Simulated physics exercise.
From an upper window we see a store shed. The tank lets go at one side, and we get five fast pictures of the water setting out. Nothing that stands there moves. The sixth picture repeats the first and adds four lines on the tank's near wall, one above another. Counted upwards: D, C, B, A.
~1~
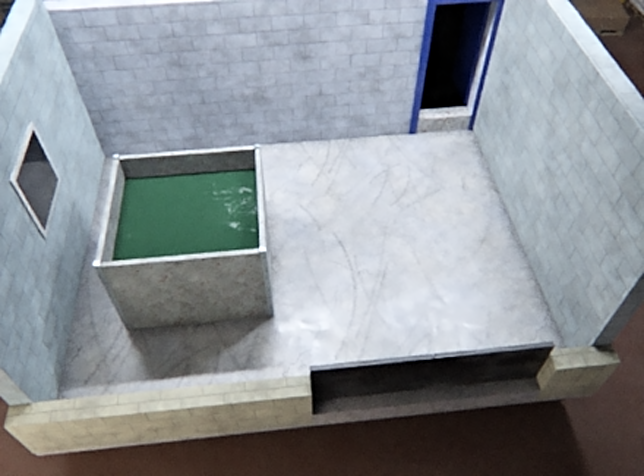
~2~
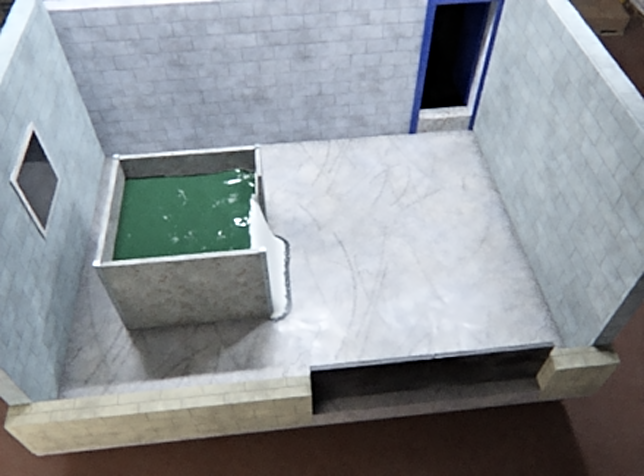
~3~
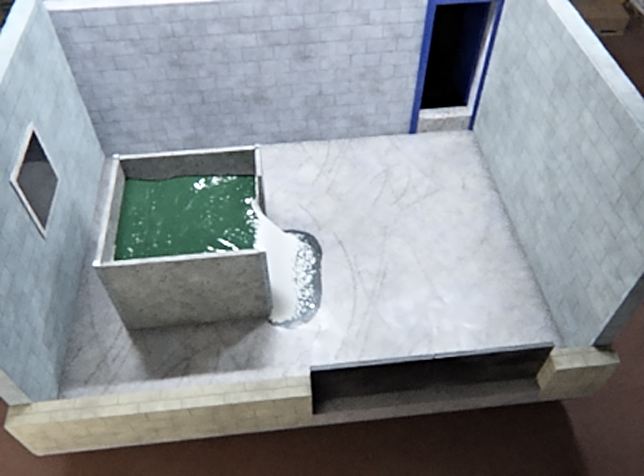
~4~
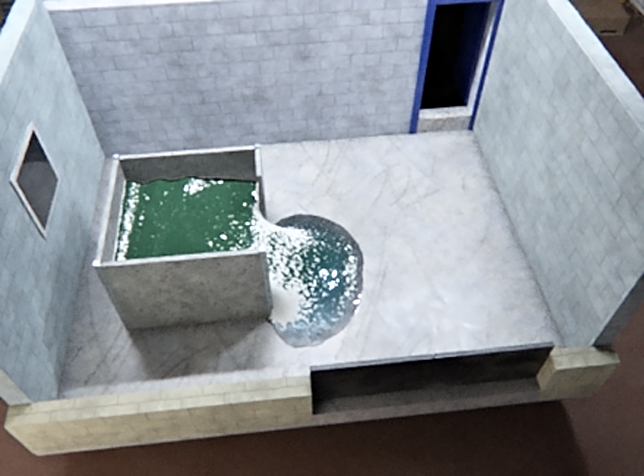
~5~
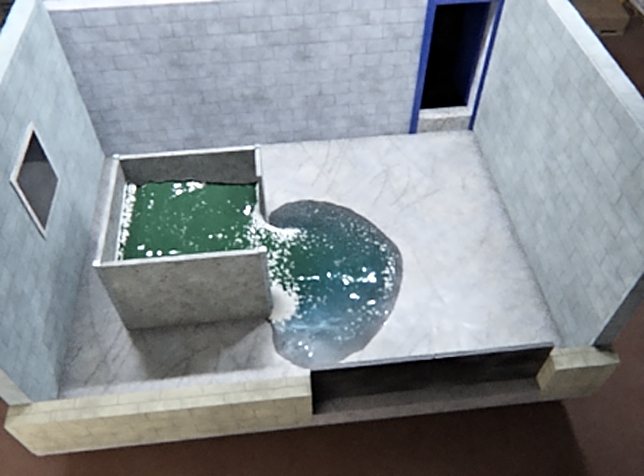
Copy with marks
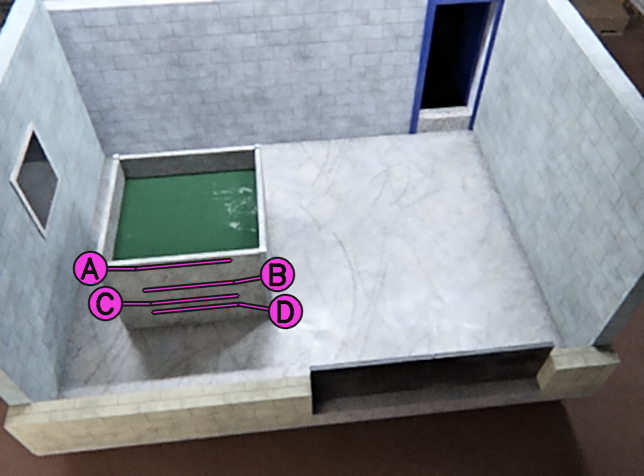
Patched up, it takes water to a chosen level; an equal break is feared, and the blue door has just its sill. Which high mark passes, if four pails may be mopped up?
Go for B.
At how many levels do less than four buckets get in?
Three.
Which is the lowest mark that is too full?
Here it is mark A.
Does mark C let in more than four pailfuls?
No.
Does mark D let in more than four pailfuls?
No.
In magenta, A at (182, 264); B at (189, 286); C at (193, 299); D at (196, 308); from the bottom up D, C, B, A.
For mark A, about 10 bucketfuls get in.
For mark B, a splash gets over, under a bucket.
For mark C, nothing gets over.
For mark D, nothing gets over.
